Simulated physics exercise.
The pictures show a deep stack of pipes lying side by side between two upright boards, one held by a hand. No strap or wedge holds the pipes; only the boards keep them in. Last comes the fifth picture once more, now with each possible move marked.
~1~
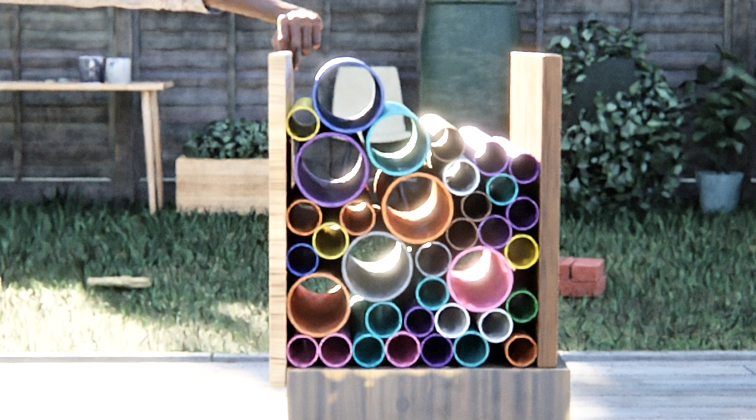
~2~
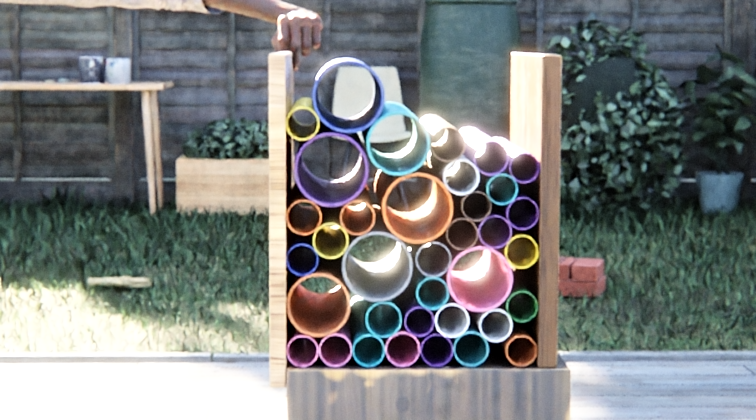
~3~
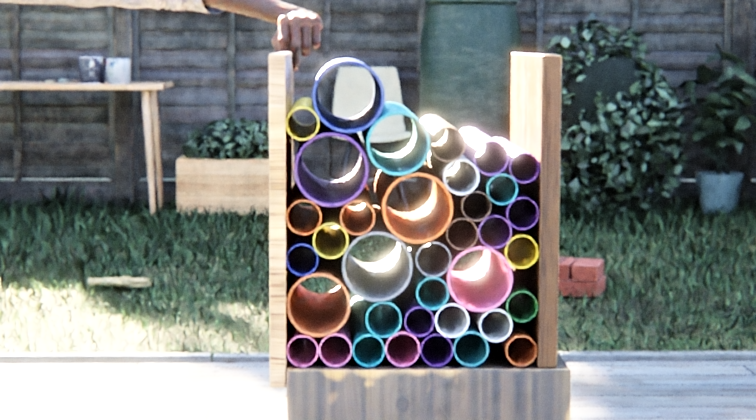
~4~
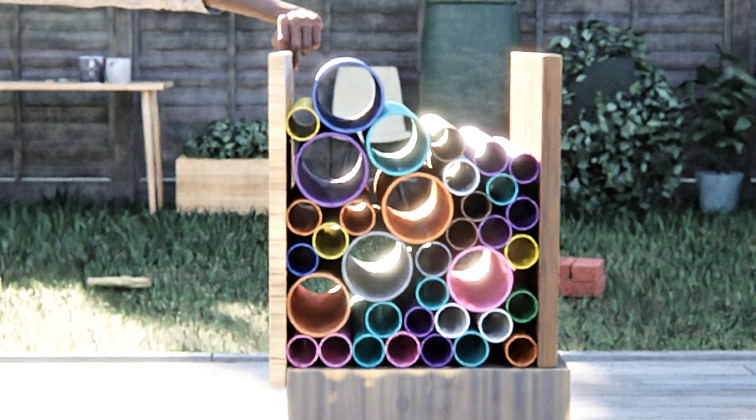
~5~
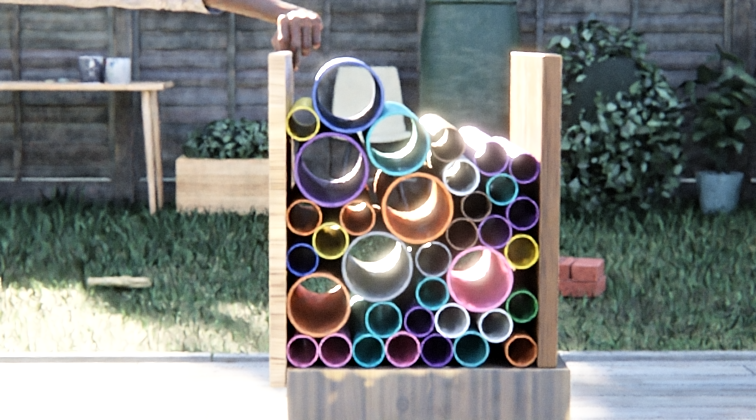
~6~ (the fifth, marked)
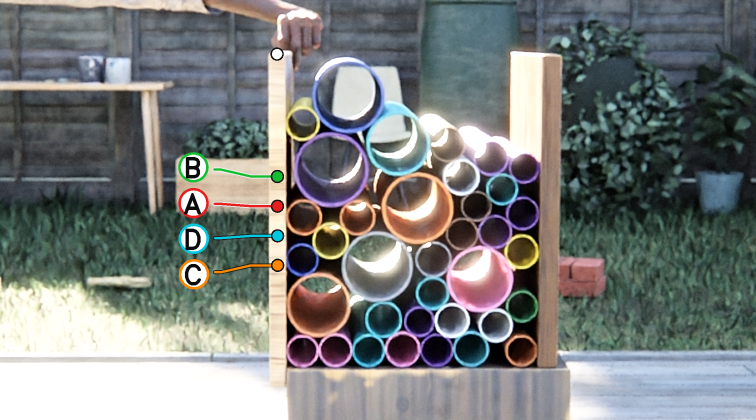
A hand rests on the left board beside a stack of colourful pipes, and nothing moves.
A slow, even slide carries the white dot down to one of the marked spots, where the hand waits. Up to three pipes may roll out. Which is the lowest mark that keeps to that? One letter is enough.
Down to D.
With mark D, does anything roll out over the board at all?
Yes, at D.
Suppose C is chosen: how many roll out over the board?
The count is five.
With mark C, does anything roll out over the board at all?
Yes, at C.
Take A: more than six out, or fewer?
At A, fewer than six.
On the copy, A at (277, 206); B at (277, 176); C at (278, 265); D at (277, 236); the white dot at (277, 54).
On D. First, top of the board (286, 132).
Then, top of the board (286, 217).
Finally, top of the board (286, 235), one out over the board.
By contrast, A one out over the board; B one out over the board; C more than three out over the board.
